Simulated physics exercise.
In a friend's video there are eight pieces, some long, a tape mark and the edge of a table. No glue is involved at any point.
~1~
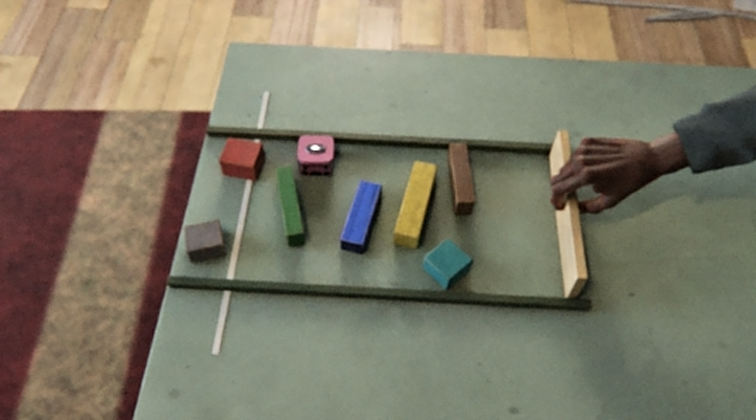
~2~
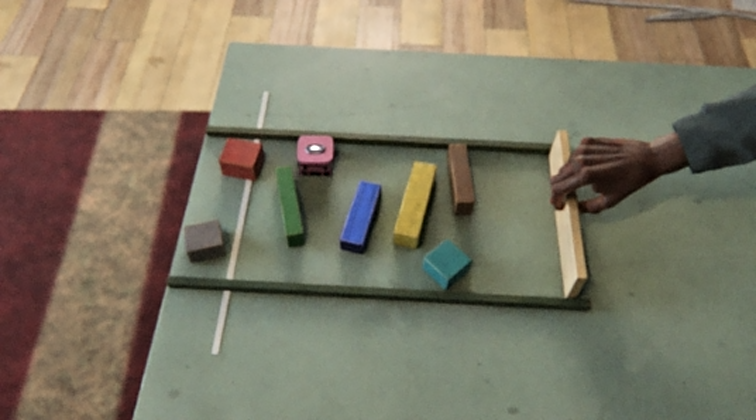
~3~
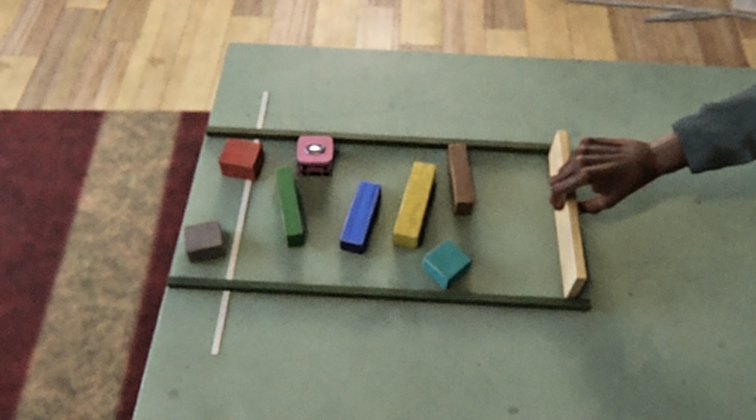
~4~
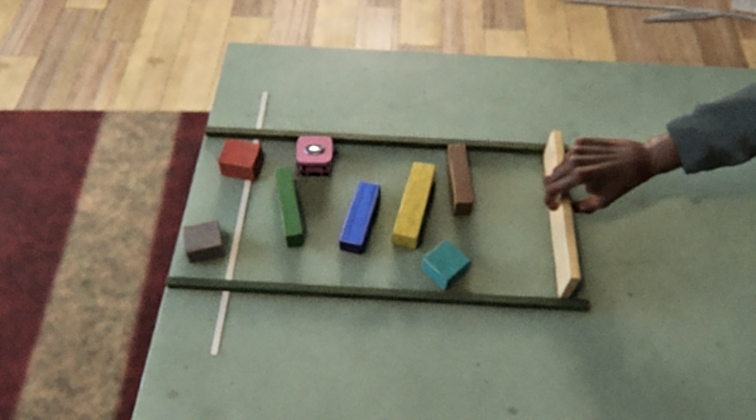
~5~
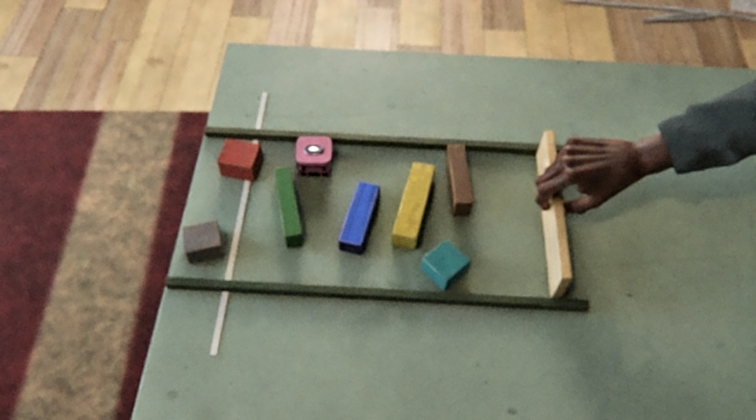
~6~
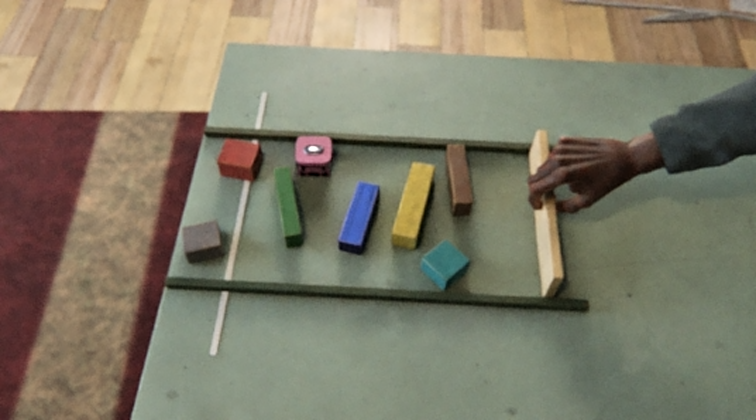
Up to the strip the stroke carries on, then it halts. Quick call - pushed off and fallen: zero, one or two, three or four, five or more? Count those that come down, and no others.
Call: Three or four.
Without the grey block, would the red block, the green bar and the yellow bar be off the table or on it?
As for the red block, it is not retained; the green bar is not retained; the yellow bar is retained.
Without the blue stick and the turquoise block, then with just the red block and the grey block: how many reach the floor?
The answer is 1 and then 1.
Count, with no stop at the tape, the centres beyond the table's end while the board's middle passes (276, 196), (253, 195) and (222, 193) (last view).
The counts: 2, 3 and 5.
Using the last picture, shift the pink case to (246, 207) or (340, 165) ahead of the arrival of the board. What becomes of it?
So in the first try it ends up below, and in the second it is not lost.
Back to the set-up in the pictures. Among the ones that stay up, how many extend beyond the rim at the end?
I make it 2.
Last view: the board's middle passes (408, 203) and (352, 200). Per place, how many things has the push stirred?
The number moved is 4 and then 6.
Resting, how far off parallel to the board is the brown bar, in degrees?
It works out to near 0°.
Early on, none off yet; grey block at rest near (203, 242); red block at rest near (240, 160); green bar at rest near (288, 206).
A while later, none off yet; grey block at rest near (203, 242); red block at rest near (240, 160); green bar at rest near (286, 206).
Further along, none off yet; grey block travelled about its own width near (178, 244); red block travelled about its own width near (198, 156); green bar travelled about its own width near (212, 203).
Finally, the number that fall off is three or four; lost, green bar, red block and grey block.
